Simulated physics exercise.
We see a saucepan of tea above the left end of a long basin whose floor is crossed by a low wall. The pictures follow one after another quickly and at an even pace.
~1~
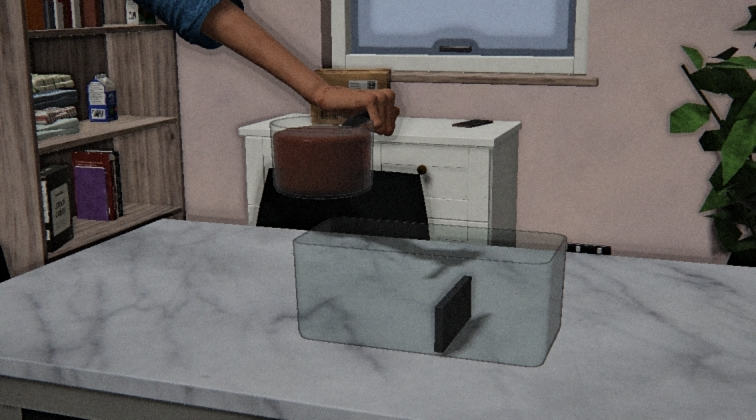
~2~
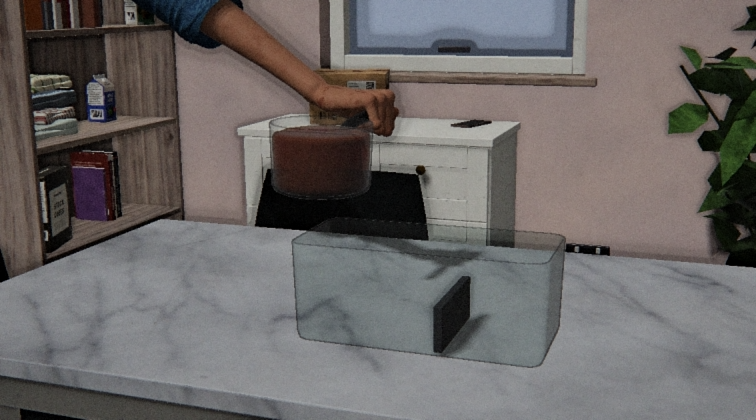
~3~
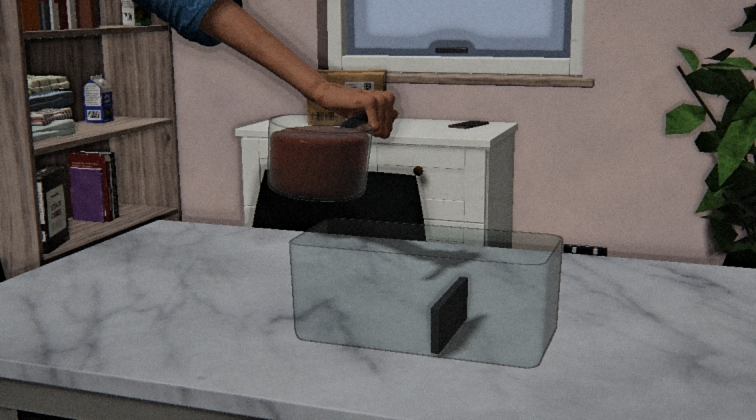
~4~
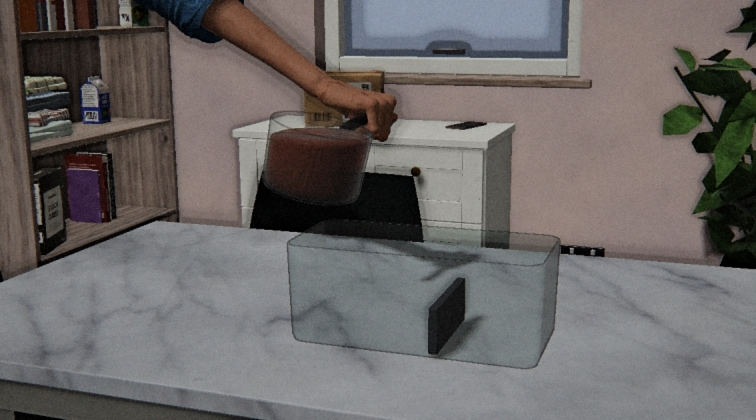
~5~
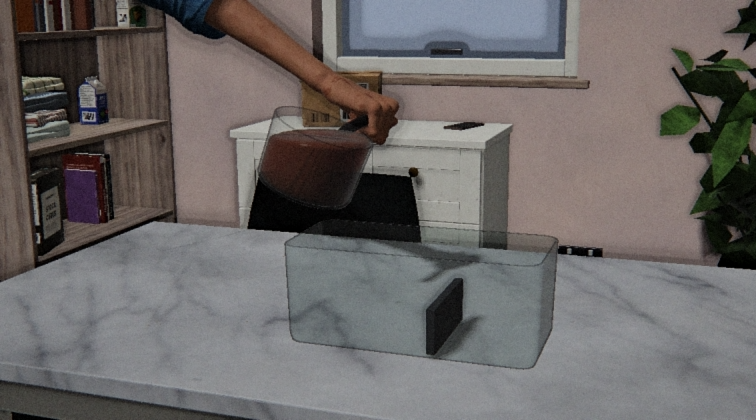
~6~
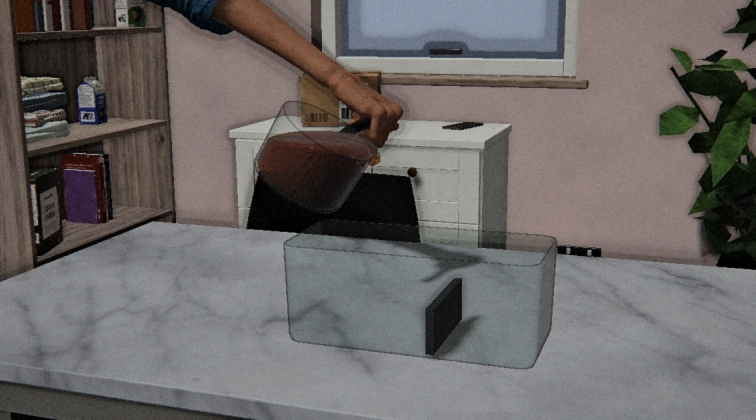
An arm in a blue sleeve reaches in from the upper left of a pink-walled room, seen from just above a white marbled table. Its hand grips a clear saucepan of reddish-brown tea above the left part of a long, clear basin with a low dark wall inside, before a white cabinet, bookshelf and plant. The hand tilts the pan steadily rightward, while the view shifts very slightly.
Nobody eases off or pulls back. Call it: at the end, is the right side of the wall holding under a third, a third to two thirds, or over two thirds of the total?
The right side holds under a third of the total.
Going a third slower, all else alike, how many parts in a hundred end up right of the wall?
Near 0 %.
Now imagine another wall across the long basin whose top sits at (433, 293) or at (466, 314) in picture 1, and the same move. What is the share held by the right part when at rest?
15 % and 20 %, roughly.
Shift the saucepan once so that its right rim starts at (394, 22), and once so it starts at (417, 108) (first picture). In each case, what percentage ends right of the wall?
Close to 60 % for the first start and close to 60 % for the second.
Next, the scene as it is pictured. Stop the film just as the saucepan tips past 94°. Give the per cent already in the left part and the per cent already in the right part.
Left: Roughly 40 %; right: Roughly 0 %.
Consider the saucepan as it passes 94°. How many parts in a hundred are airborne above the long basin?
Roughly 25 percent.
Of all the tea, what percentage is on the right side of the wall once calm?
5 in a hundred.
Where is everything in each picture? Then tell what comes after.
In the first picture, it leans 0°; its right rim is at (370, 126); the tea meets the walls at (280, 130) and (369, 134); the long basin's rim runs from (313, 230) to (559, 251); the wall's top is at (454, 292).
In the second picture, it leans 1°; its right rim is at (369, 127); the tea meets the walls at (279, 130) and (369, 135).
In the third picture, it leans 6°; its right rim is at (369, 132); the tea meets the walls at (277, 131) and (368, 137).
In the fourth picture, it leans 13°; its right rim is at (369, 140); the tea meets the walls at (277, 132) and (369, 139).
In the fifth picture, it leans 22°; its right rim is at (369, 150); the tea meets the walls at (274, 135) and (370, 143); 1 per cent is over the edge.
In the sixth picture, it leans 32°; its right rim is at (369, 161); the tea meets the walls at (271, 140) and (369, 151); 4 per cent is over the edge.
A moment on, the saucepan is tipped on its side and 36 per cent is still to pour, 38 is left of the wall and 0 right of it.
Next, the saucepan is tipped right over and 6 per cent is still to pour, 89 is left of the wall and 1 right of it.
Then the saucepan is tipped right over and 0 per cent is still to pour, 94 is left of the wall and 5 right of it.
Later the saucepan is tipped right over and 0 per cent is still to pour, 95 is left of the wall and 5 right of it.
At rest 95 per cent lies left of the wall, 5 right of it and 1 outside.
